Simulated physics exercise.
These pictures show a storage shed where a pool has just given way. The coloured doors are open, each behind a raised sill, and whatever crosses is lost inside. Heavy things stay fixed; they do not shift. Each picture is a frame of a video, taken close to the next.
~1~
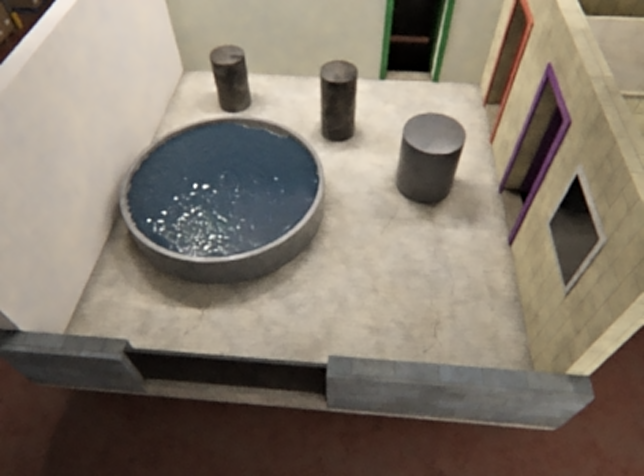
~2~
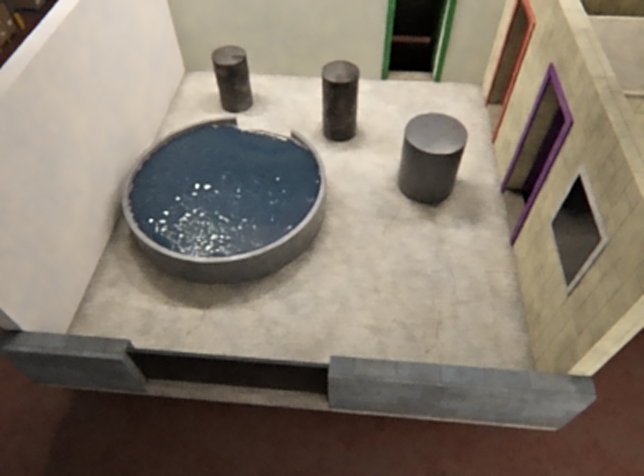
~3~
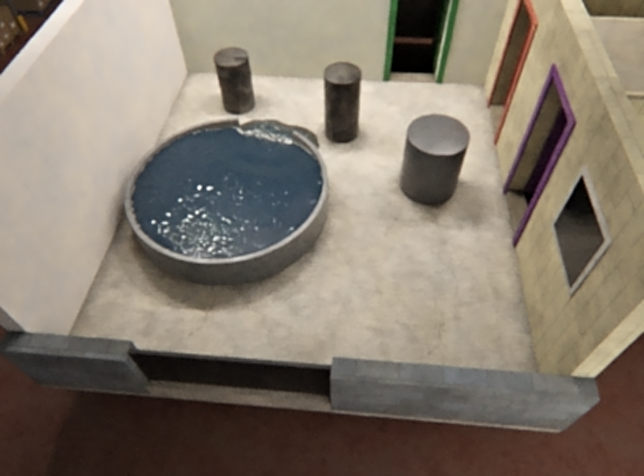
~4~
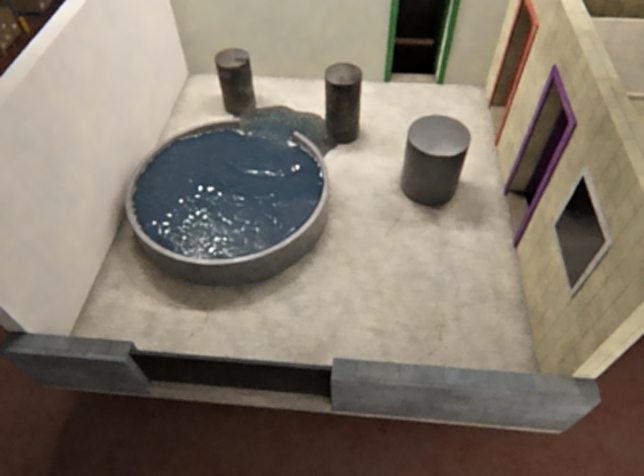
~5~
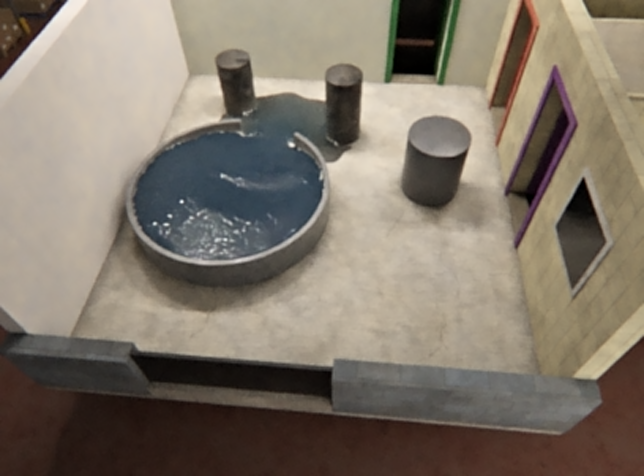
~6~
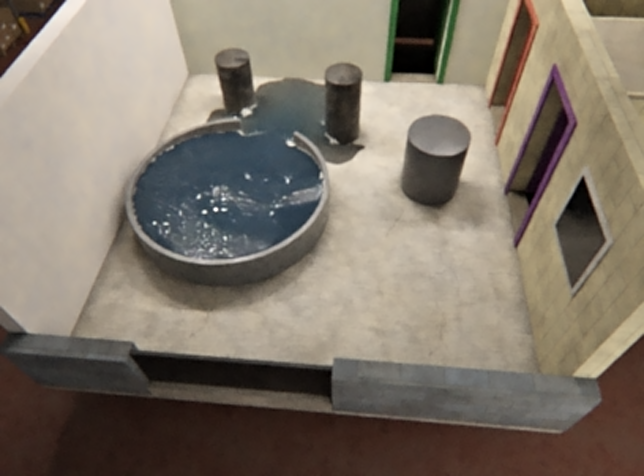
At first, a round pool of dark blue water sits whole and still on a pale floor, with three dark cylinders nearby and coloured doorways around. Then a gap opens on its far side and water pours through, spreading across the floor toward the back wall and around the two far cylinders.
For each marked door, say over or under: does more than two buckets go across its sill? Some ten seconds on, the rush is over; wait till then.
Purple door: Under, red door: Over, green door: Over.
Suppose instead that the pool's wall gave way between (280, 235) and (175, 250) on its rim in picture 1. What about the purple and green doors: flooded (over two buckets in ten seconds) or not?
In order, the purple one remains short, the green one overshoots.
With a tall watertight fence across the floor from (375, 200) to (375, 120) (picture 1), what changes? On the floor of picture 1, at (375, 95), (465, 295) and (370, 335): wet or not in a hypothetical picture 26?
Reading them off in sequence: Swamped, spared, spared.
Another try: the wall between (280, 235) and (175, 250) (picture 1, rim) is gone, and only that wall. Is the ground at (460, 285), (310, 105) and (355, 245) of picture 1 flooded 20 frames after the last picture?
Point one reached; point two not reached; point three not reached.
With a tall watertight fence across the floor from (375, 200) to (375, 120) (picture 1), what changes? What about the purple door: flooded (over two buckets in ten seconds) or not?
Honestly, the purple door misses the limit.
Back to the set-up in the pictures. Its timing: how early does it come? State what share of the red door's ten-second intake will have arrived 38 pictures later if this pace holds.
About 55 per cent.
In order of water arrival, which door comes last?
Answer is the purple-painted one.
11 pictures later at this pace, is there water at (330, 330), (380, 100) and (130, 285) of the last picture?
First spot not wet, second soaked, third not wet.
A moment on, water covers 15 % of the floor; the purple door not reached, the red door not reached, the green door not reached.
Next, water covers 30 % of the floor; the purple door not reached, the red door not reached, the green door wet at the sill, nothing in.
Then, water covers 40 % of the floor; the purple door not reached, the red door under two buckets in, the green door under two buckets in.
Later, water covers 65 % of the floor; the purple door wet at the sill, nothing in, the red door over two buckets in, the green door over two buckets in.
In the end, water covers 95 % of the floor; the purple door wet at the sill, nothing in, the red door far over two buckets in, the green door over two buckets in.
